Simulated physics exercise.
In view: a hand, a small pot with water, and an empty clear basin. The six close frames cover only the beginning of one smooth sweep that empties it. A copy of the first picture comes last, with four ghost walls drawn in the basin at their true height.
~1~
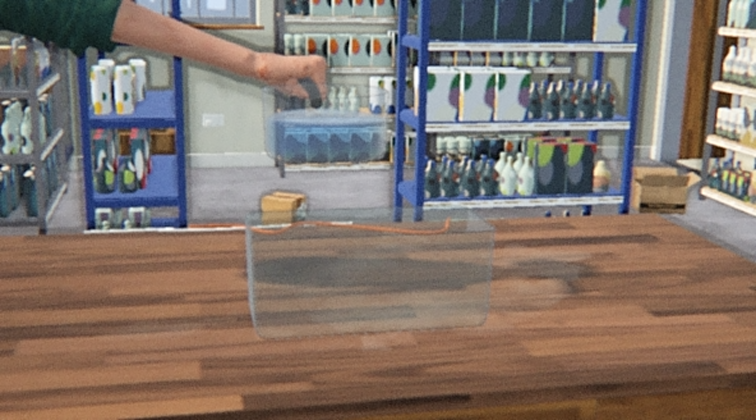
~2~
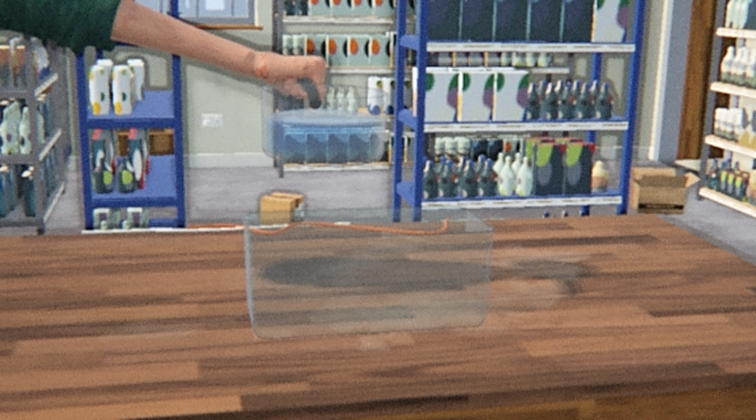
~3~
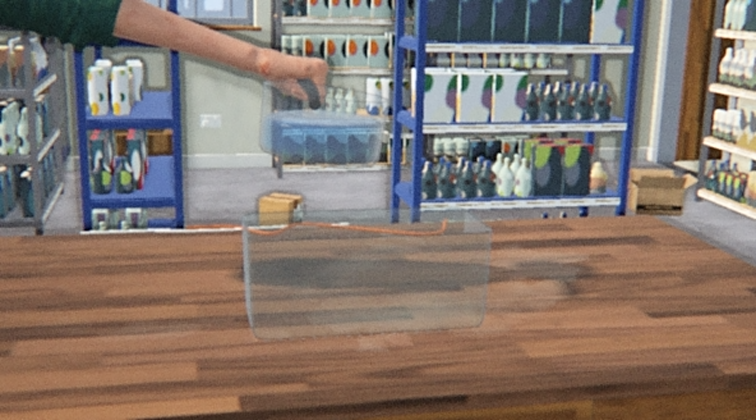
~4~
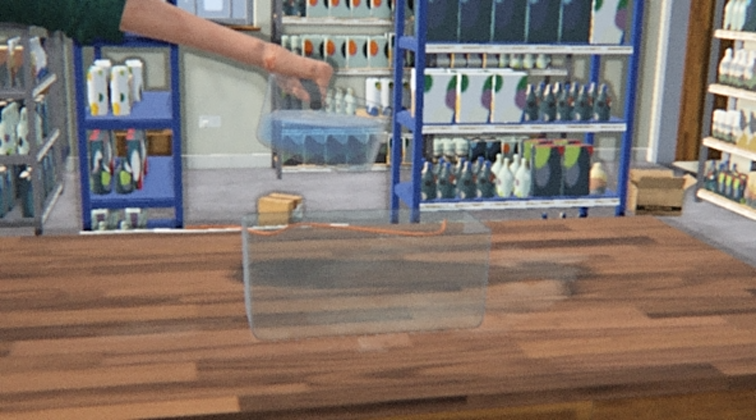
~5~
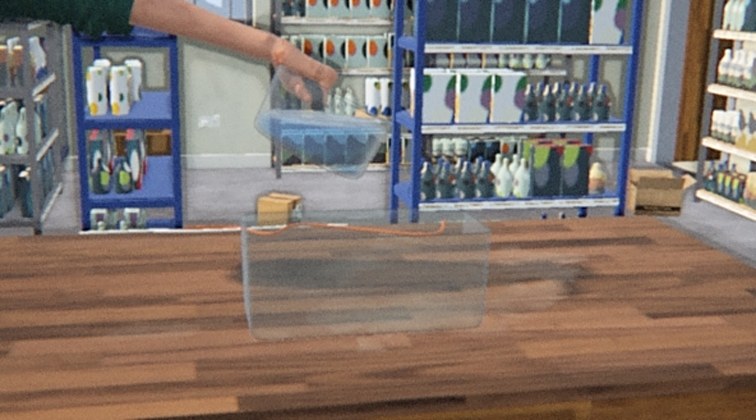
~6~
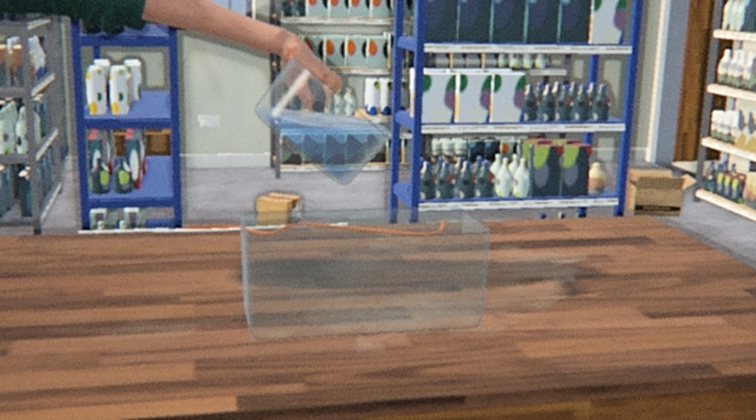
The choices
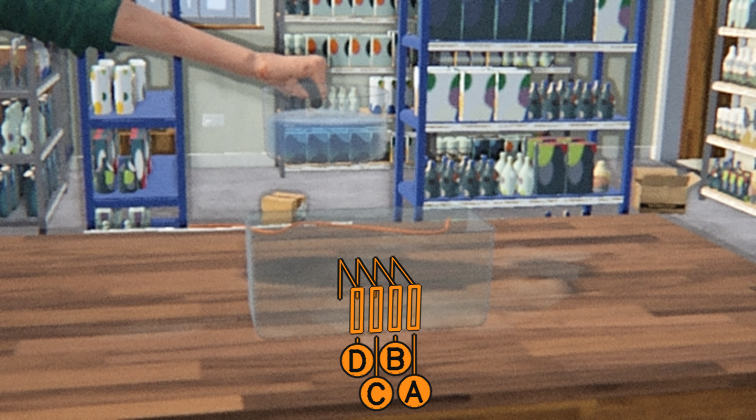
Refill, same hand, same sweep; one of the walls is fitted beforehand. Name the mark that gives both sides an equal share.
Best: A.
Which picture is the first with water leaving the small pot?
Picture 6.
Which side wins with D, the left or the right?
The right one.
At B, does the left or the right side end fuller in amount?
More ends on the right.
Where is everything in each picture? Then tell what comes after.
Upright, lip at (385, 89); basin from (255, 338) to (486, 324); nothing has left yet.
Upright, lip at (384, 92); nothing has left yet.
Tipped about 7°, lip at (385, 98); nothing has left yet.
Tipped about 16°, lip at (388, 108); nothing has left yet.
Tipped about 27°, lip at (388, 121); nothing has left yet.
Tipped about 40°, lip at (386, 135); water is over the lip, down to (386, 135).
On the marked copy, A at (414, 335); B at (395, 336); C at (376, 337); D at (357, 338).
With A, about 48 % ends left of the wall and 50 % right of it.
With B, about 20 % ends left of the wall and 79 % right of it.
With C, about 9 % ends left of the wall and 90 % right of it.
With D, about 6 % ends left of the wall and 92 % right of it.
